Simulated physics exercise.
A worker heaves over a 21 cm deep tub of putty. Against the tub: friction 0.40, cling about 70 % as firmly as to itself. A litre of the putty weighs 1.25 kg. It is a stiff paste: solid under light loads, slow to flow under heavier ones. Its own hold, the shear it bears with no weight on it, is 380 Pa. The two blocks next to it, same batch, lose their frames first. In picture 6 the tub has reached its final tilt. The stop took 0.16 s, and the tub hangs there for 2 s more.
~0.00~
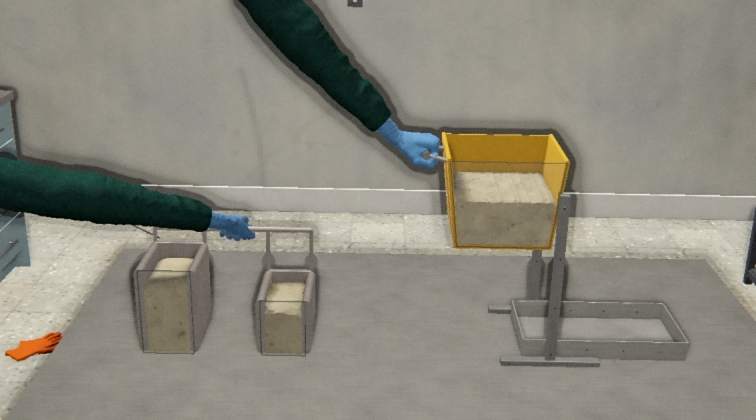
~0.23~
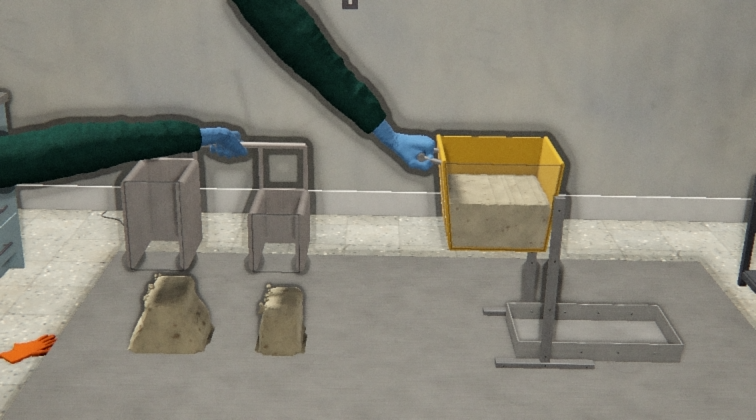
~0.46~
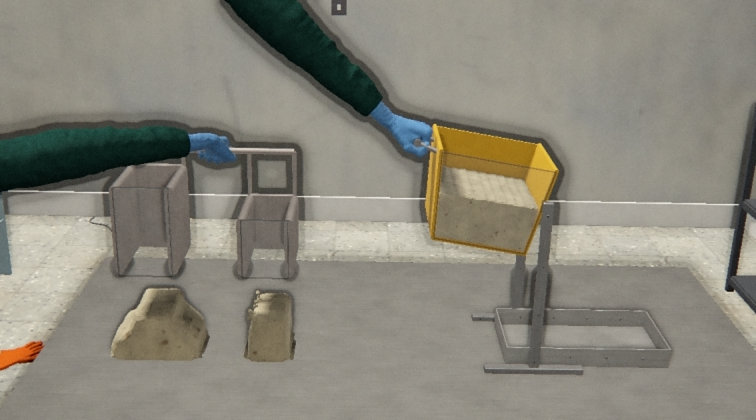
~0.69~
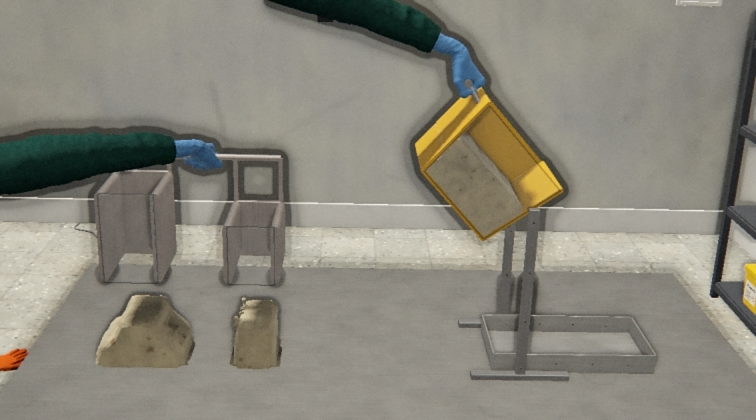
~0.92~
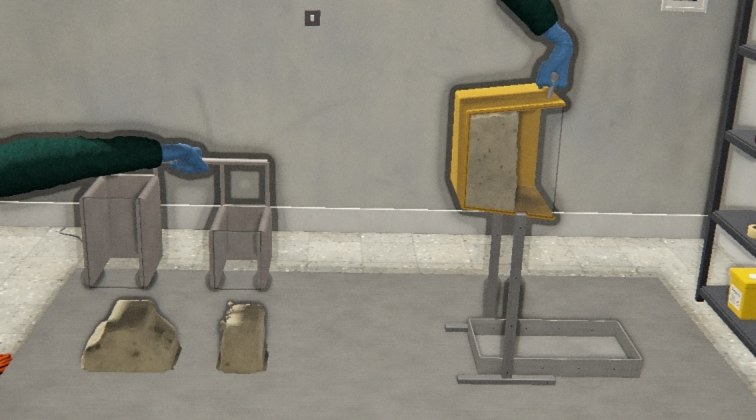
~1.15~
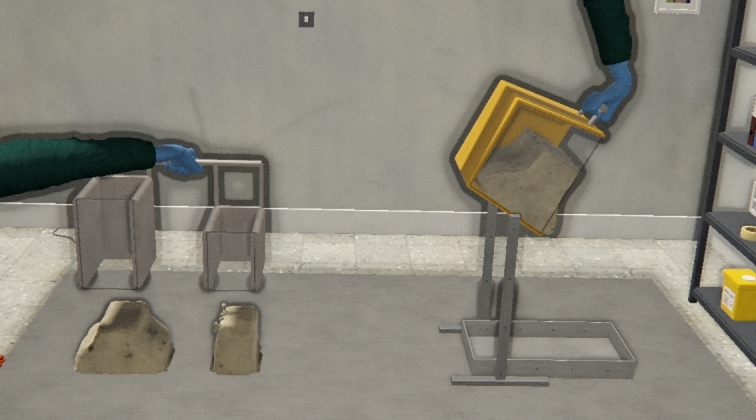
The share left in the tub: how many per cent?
Expect roughly 0 %.
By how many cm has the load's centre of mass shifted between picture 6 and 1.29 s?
Some 17 cm.
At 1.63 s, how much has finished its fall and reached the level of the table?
Some 100 per cent.
After 1.29 s, the tub is at 117 degrees and holds 23 %.
After 1.46 s, the tub is at 117 degrees and holds 0 %.
After 1.63 s, the tub is at 117 degrees and holds 0 %.
After 1.80 s, the tub is at 117 degrees and holds 0 %.
After 3.15 s, at the end, the tub is at 117 degrees and holds 0 %.
